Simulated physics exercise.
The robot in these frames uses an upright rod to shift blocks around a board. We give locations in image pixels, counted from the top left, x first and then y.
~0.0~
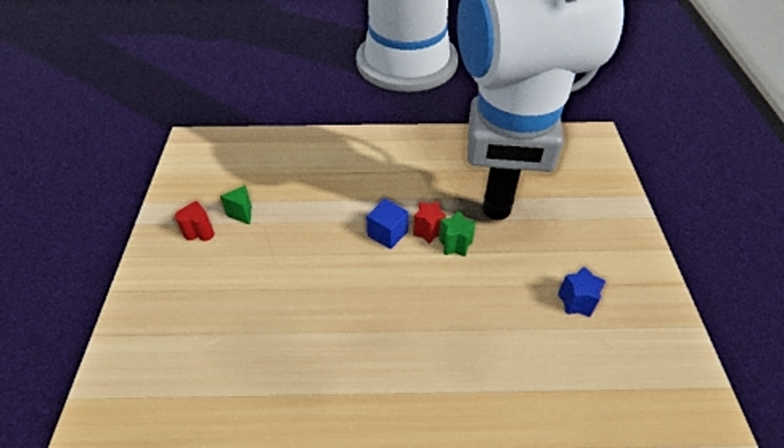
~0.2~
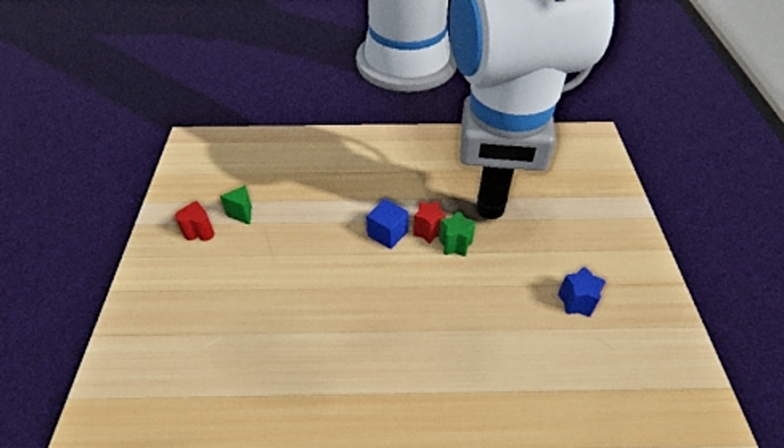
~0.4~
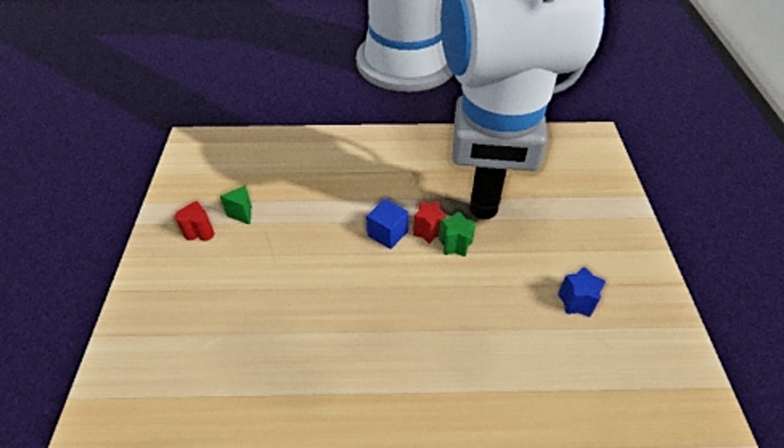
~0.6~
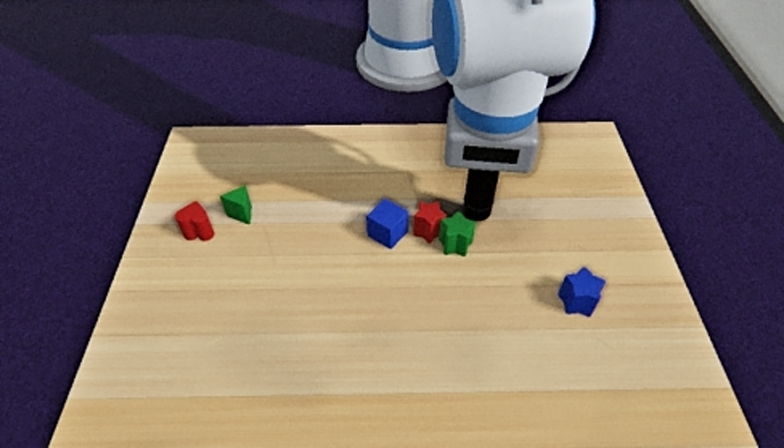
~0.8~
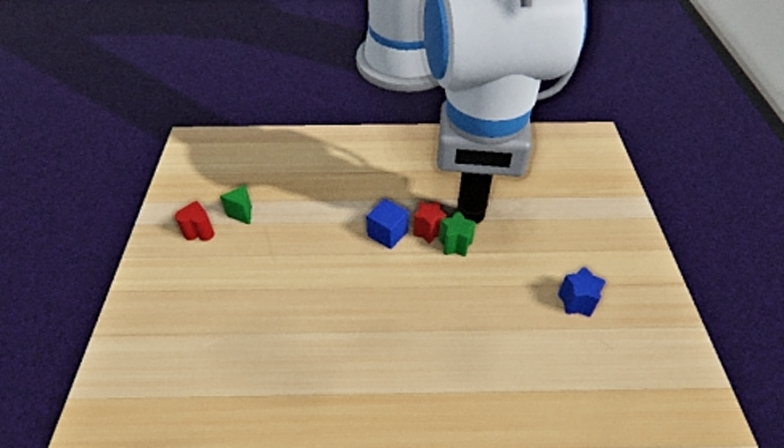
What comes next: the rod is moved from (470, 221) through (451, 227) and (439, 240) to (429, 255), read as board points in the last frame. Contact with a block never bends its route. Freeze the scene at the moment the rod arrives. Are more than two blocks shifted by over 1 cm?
Going by the path, no.
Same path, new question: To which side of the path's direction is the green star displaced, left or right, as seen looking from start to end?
Gets pushed left.
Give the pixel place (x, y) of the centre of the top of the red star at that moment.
My prediction: (404, 230).
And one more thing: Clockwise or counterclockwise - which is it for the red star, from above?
Viewed from the top, it goes clockwise.
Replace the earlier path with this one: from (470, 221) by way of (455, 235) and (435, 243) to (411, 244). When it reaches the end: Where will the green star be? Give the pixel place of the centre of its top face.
About (441, 246).
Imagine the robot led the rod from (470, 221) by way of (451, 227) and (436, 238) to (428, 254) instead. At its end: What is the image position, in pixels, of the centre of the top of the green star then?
It should be at about (451, 250).
The first path, step by step. Halfway along, rod (445, 227); red star (420, 216); green star (453, 234), turned 50° anticlockwise.
At the end, rod (430, 249); blue square block (382, 213); red star (404, 230), turned 35° clockwise; green star (452, 252), turned 85° anticlockwise.
